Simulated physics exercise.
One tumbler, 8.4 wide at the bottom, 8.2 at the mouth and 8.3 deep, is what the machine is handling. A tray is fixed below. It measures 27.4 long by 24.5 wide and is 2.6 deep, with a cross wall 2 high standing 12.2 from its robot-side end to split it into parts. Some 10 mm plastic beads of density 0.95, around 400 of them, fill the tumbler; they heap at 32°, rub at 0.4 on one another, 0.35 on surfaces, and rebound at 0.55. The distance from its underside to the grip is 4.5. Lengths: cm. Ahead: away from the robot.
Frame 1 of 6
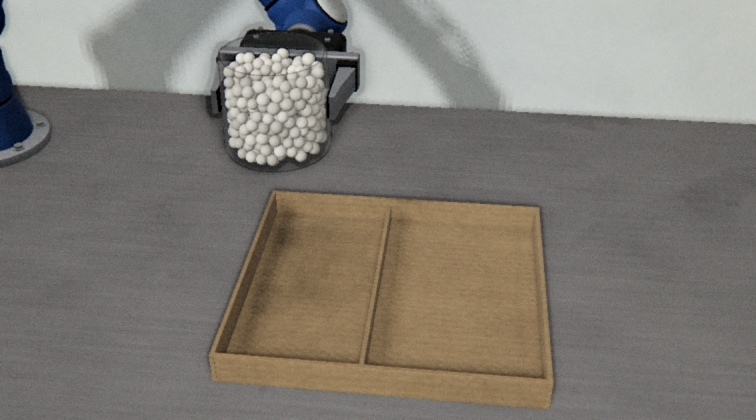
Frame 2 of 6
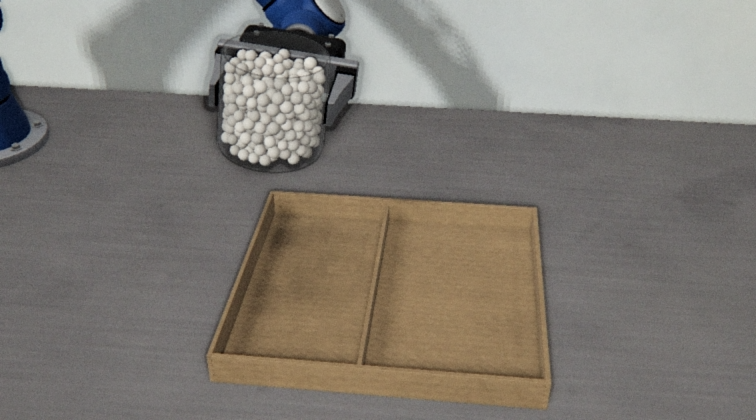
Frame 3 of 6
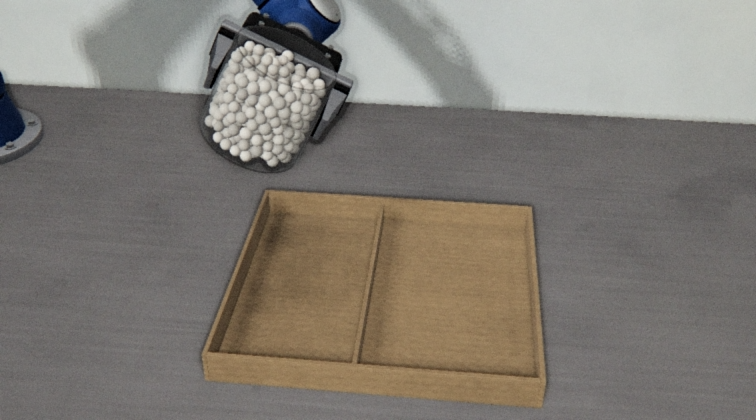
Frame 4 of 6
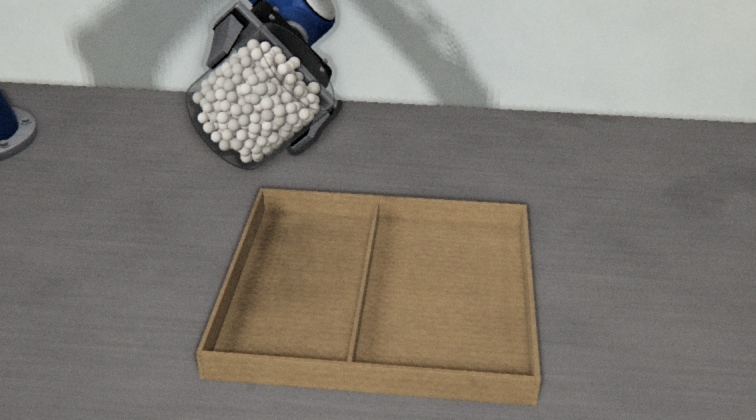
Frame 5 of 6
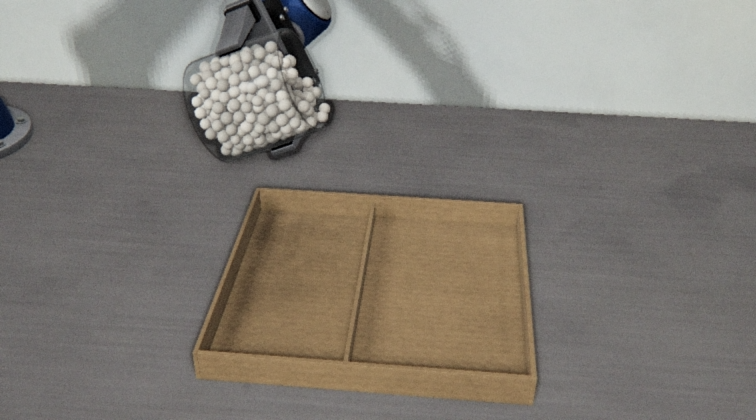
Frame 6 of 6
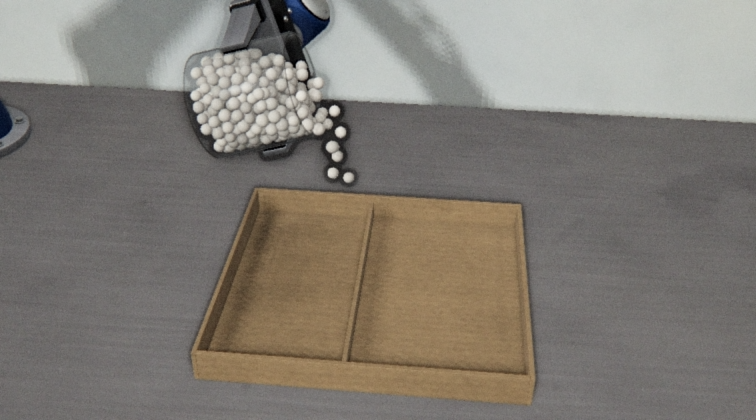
A clear tumbler packed with small white balls, gripped by a robot arm above a divided wooden tray, tilted steadily over until a few balls rolled out past its rim and dropped.
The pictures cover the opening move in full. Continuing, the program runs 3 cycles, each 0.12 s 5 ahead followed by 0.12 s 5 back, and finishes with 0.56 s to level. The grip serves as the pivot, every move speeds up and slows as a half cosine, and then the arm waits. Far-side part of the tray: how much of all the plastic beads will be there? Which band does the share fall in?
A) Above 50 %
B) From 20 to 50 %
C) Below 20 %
Answer: A.
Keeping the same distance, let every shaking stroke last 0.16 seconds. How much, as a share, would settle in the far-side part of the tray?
About 45 per cent in that case.
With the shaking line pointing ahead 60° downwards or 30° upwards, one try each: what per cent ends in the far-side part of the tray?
You'd get about 25 per cent with the first setting and about 75 per cent with the second.
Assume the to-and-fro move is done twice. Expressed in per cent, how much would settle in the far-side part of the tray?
Roughly 55 in a hundred.
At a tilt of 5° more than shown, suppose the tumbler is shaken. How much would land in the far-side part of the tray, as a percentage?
In that case some 70 per cent.
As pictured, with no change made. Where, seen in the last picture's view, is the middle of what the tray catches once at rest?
I'd put it at roughly (436, 289).
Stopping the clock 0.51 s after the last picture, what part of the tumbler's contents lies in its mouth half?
45 per cent.
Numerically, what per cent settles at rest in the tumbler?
About 20 percent.
Then, 0.51 s after the last picture, tilted 73° forward, highest piece 20 above the table; 169 in the far-side part, 135 in the tumbler, 23 in the robot-side part, 6 on the table or floor, 69 in flight or on a rim.
Then, 1.02 s after the last picture, tilted 32° forward, highest piece 22 above the table; 253 in the far-side part, 84 in the tumbler, 55 in the robot-side part, 9 on the table or floor, 1 in flight or on a rim.
Then, 1.48 s after the last picture, level, highest piece 21 above the table; 252 in the far-side part, 84 in the tumbler, 56 in the robot-side part, 10 on the table or floor.
Then, 2.53 s after the last picture, level, highest piece 21 above the table; 252 in the far-side part, 84 in the tumbler, 56 in the robot-side part, 10 on the table or floor.
Final count, 252 in the far-side part, 84 in the tumbler, 56 in the robot-side part, 10 on the table or floor. That is 63 % in the far-side part of the tray.
